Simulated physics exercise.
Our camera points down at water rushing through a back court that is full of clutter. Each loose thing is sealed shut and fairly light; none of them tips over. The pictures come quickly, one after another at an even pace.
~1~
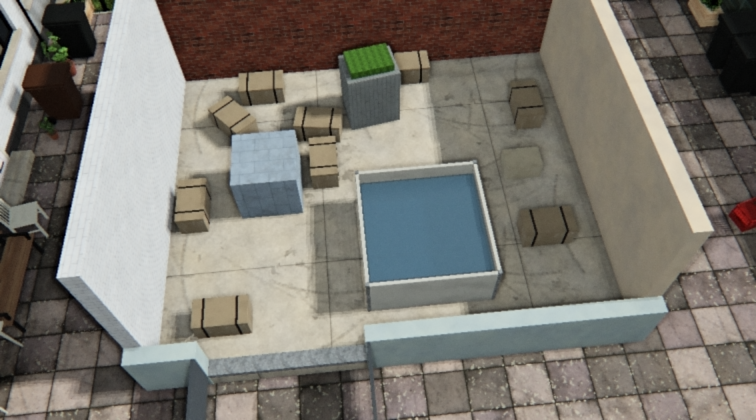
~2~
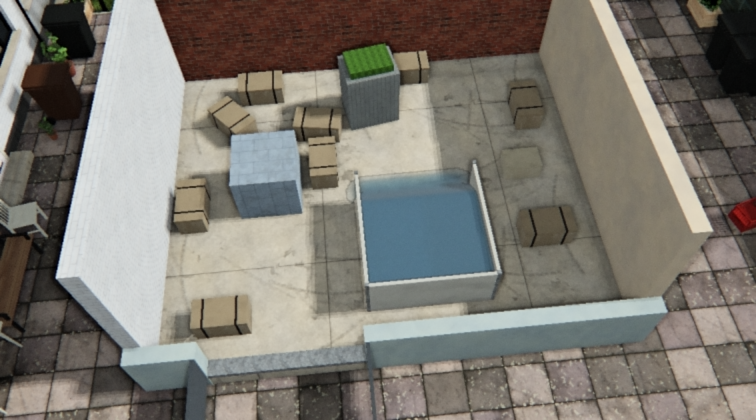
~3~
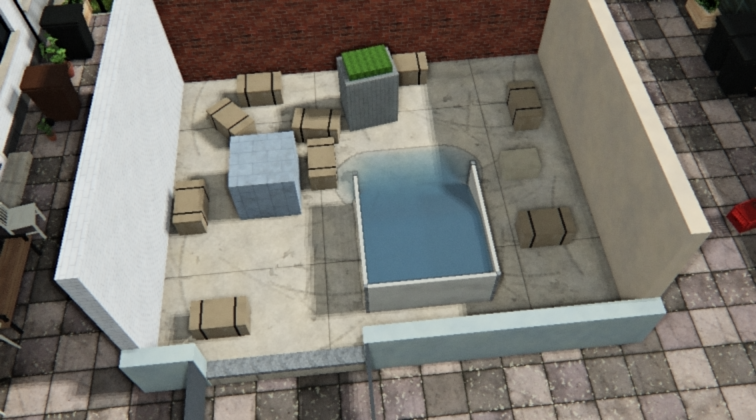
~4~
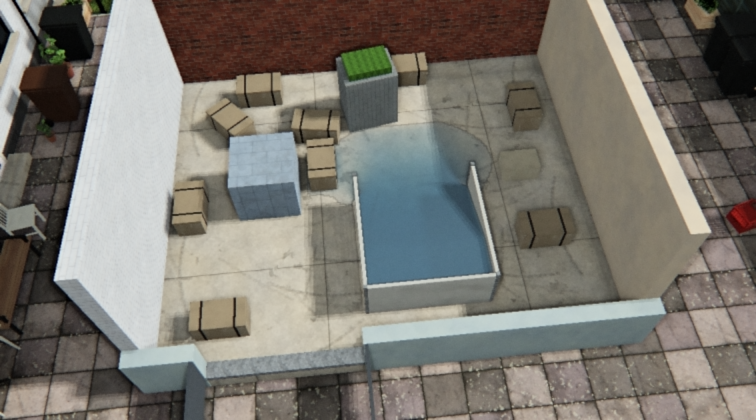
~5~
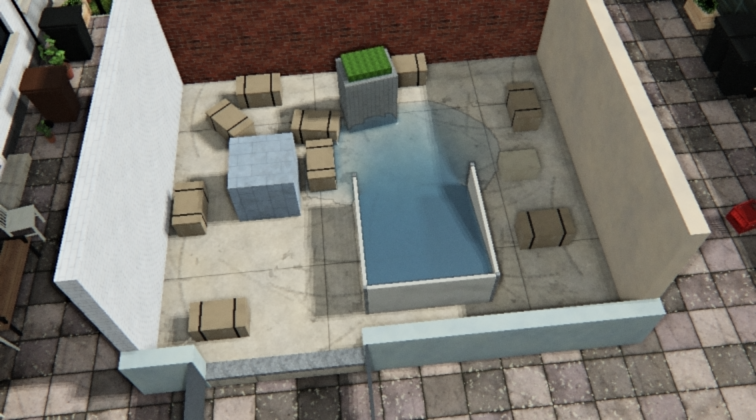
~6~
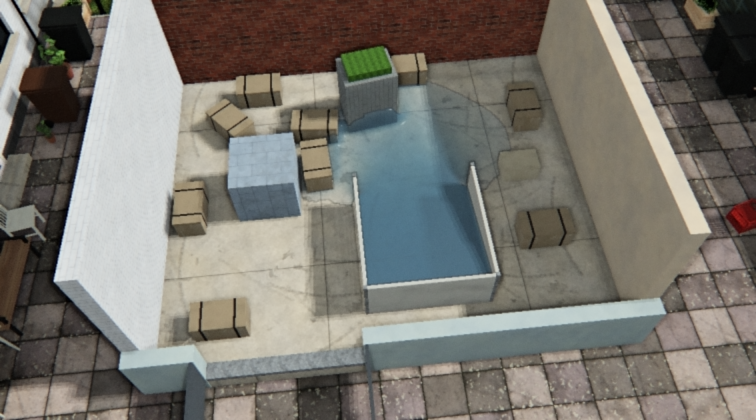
Walled courtyard with scattered strapped boxes, blue water spilling from the open back of a white-sided tank and spreading across the floor.
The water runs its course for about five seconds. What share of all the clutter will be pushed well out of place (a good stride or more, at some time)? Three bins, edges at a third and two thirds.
Bin: Two thirds or higher.
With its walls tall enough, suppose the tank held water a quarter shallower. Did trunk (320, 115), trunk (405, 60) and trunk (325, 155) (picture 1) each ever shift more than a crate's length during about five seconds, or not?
The first reached the mark, the second reached the mark, the third stopped before it.
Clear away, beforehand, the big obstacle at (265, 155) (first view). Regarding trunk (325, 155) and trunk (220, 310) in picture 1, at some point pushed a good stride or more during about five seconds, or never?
Listed order result: Knocked clear / hardly budged.
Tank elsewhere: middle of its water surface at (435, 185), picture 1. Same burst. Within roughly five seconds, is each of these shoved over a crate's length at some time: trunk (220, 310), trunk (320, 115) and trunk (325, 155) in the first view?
Result per object - stayed close, went far, went far.
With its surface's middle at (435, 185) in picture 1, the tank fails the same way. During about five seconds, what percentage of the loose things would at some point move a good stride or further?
90 %, roughly.
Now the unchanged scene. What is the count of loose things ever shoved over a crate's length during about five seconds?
You get 8.
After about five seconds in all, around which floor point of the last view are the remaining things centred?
I'd say roughly (319, 214).
A moment on, 0 of 10 are well off their spots; 0 afloat.
Next, 1 of 10 are well off their spots; 2 afloat.
Later, 5 of 10 are well off their spots; 5 afloat.
In the end, 8 of 10 are well off their spots, and 8 have been at some point; 6 afloat.
